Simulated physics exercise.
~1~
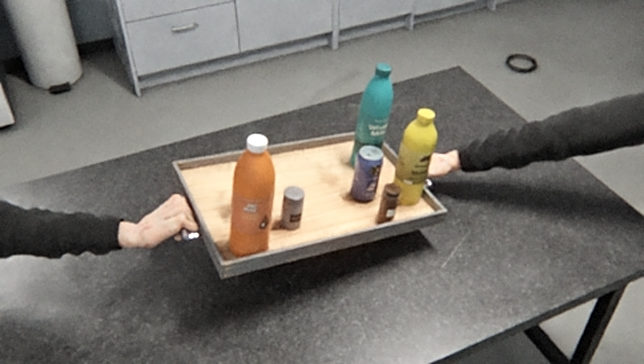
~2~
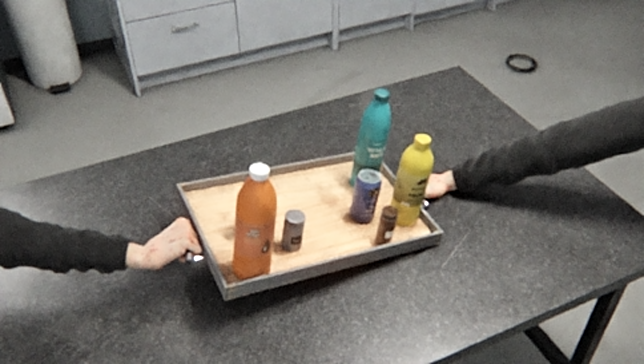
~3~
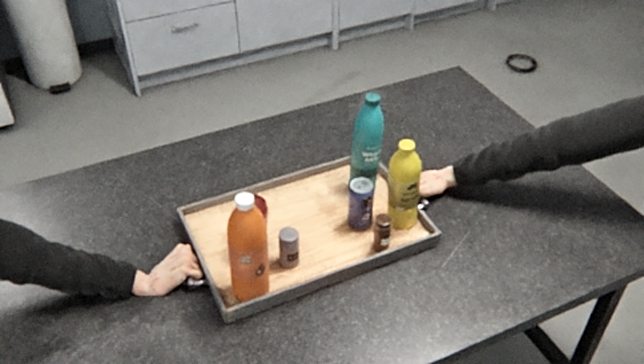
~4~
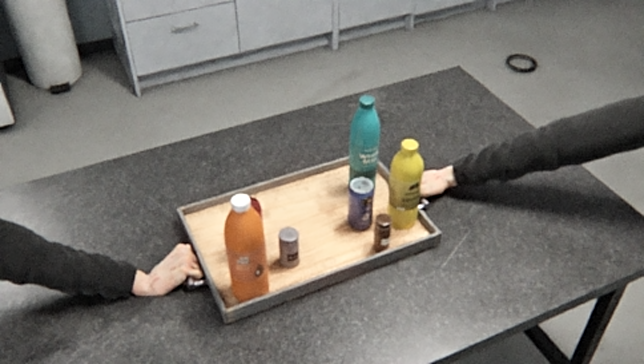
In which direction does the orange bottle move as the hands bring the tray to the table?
The orange bottle moves down along with the tray as it is lowered onto the table.
